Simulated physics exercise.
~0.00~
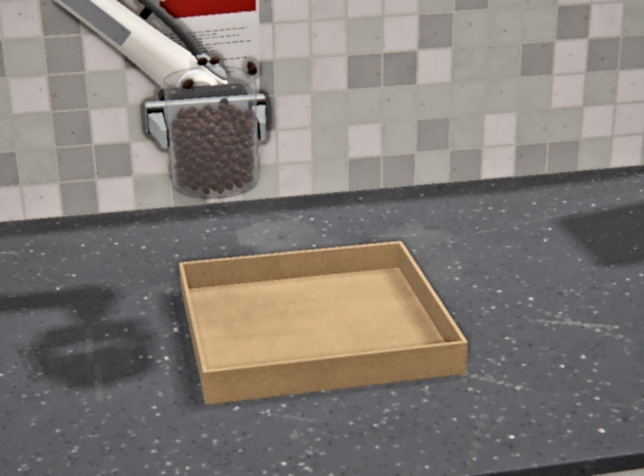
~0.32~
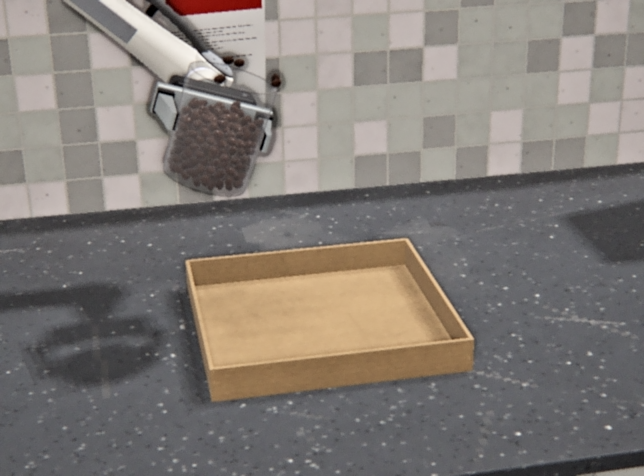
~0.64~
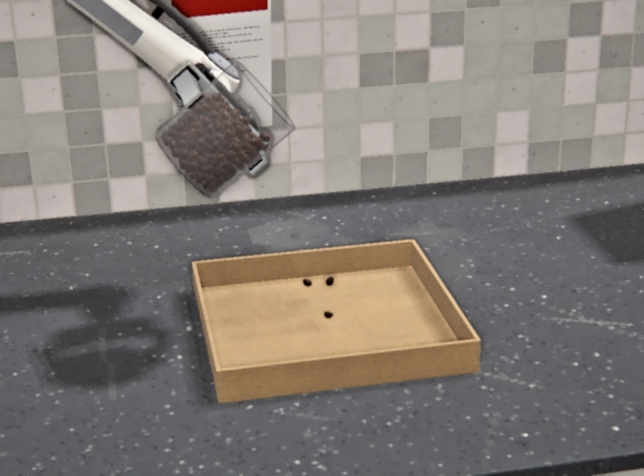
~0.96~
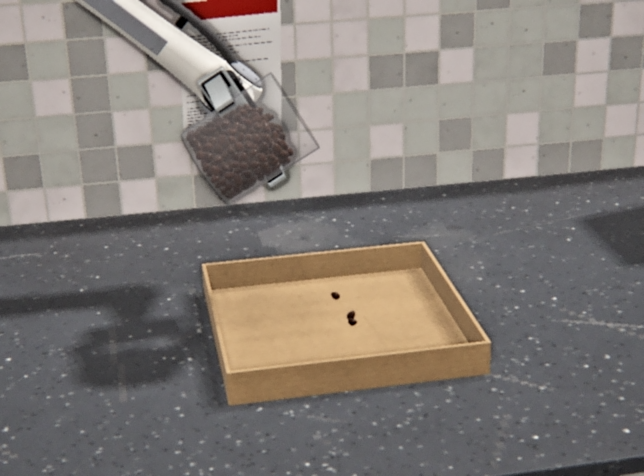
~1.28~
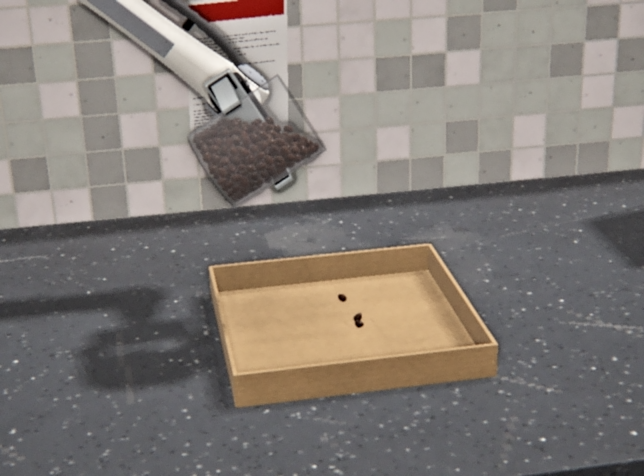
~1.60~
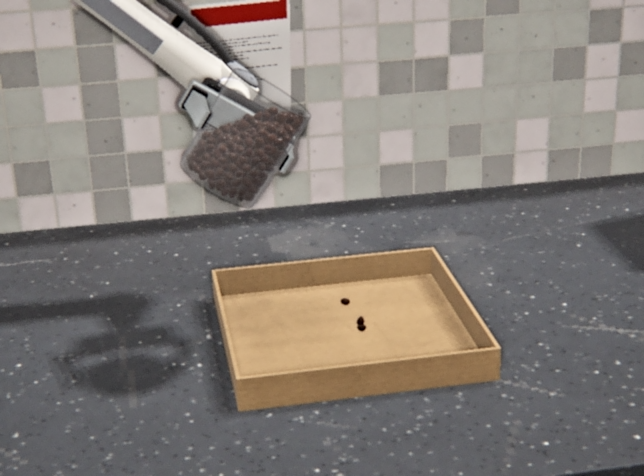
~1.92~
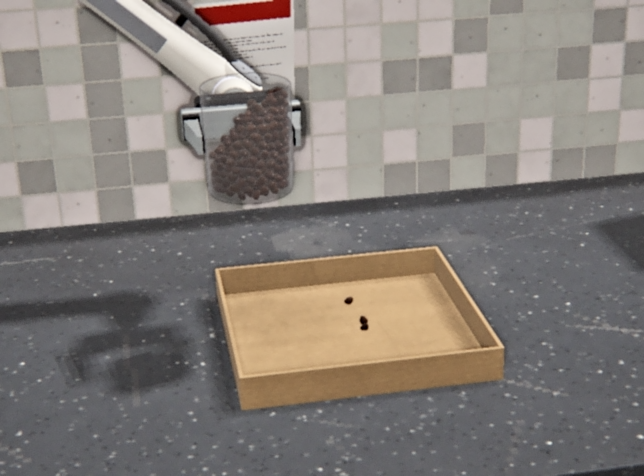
A robot arm tipping a clear cup of dark beans over a tan tray, spilling three, then turning the cup upright again.
